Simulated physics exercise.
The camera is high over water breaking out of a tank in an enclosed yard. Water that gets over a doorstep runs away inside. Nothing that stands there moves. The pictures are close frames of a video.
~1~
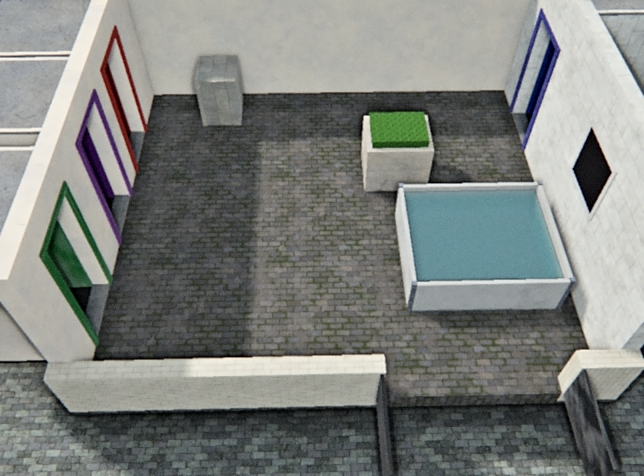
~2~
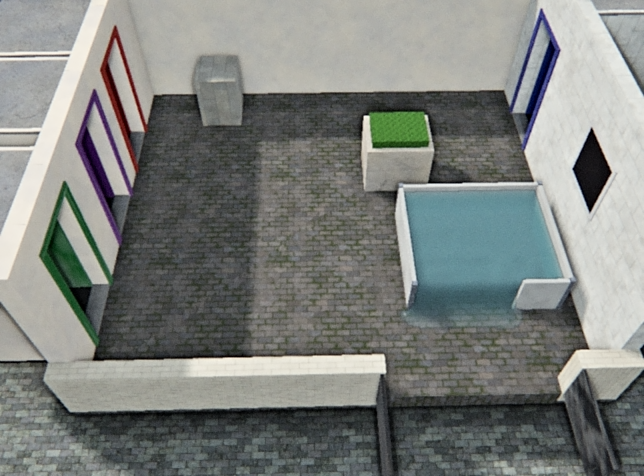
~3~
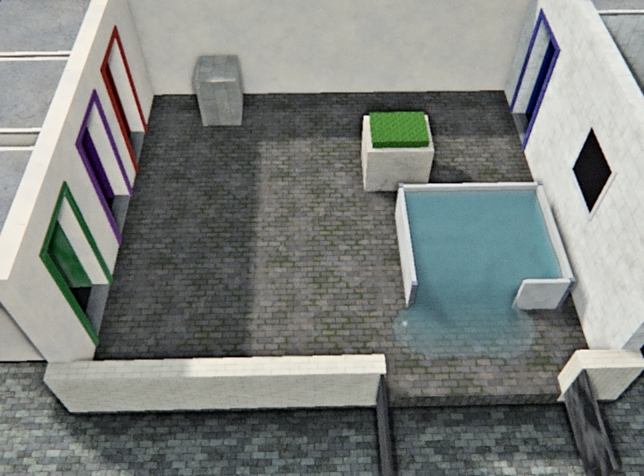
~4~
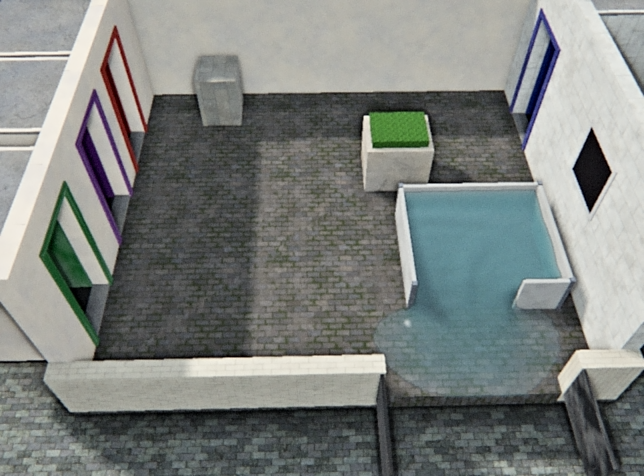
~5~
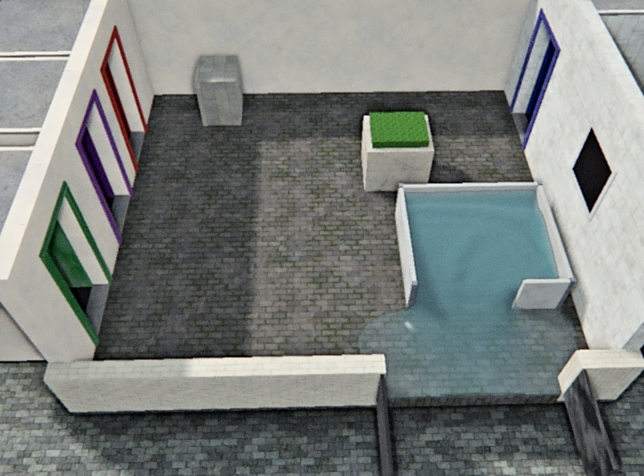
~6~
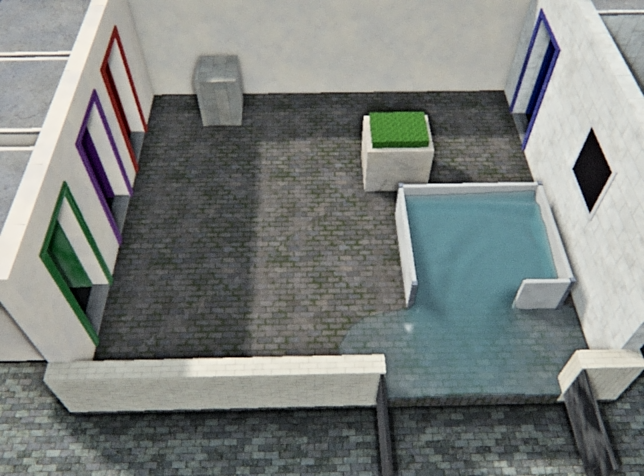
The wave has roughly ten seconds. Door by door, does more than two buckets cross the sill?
The purple door holds within the limit; the red door holds within the limit; the green door holds within the limit; the blue door holds within the limit.
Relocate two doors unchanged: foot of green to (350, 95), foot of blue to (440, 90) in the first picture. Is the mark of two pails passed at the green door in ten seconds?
Green lets less in.
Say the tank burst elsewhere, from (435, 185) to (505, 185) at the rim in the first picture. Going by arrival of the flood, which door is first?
First comes the blue door.
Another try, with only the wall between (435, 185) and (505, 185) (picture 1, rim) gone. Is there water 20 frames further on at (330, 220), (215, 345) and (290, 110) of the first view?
As listed: Awash, clear, under water.
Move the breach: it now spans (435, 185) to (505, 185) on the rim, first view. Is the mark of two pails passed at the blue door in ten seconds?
One by one: The blue one goes over.
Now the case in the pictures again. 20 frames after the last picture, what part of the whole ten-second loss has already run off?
Close to 70 %.
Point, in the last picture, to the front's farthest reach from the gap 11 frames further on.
Close to (197, 383).
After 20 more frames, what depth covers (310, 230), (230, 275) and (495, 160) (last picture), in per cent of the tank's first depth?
In turn 0, 0 and 0 in a hundred.
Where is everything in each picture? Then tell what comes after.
The first picture shows still water in the water tank at (480, 234).
In the second picture, the front is at (409, 317), out from the gap at (464, 300).
In the third picture, water pours out at (463, 301) and has run to (402, 335).
In the fourth picture, the front is at a hidden place, out from the gap at (463, 301).
In the fifth picture, the front is at a hidden place, out from the gap at (463, 301).
In the sixth picture, water pours out at (463, 301) and has run to a hidden place.
A moment on, water covers 10 % of the floor; the purple door not reached, the red door not reached, the green door not reached, the blue door not reached.
Next, water covers 15 % of the floor; the purple door not reached, the red door not reached, the green door not reached, the blue door not reached.
Then, water covers 20 % of the floor; the purple door not reached, the red door not reached, the green door wet at the sill, nothing in, the blue door not reached.
Later, water covers 20 % of the floor; the purple door wet at the sill, nothing in, the red door not reached, the green door wet at the sill, nothing in, the blue door not reached.
In the end, water covers 20 % of the floor; the purple door wet at the sill, nothing in, the red door not reached, the green door wet at the sill, nothing in, the blue door not reached.
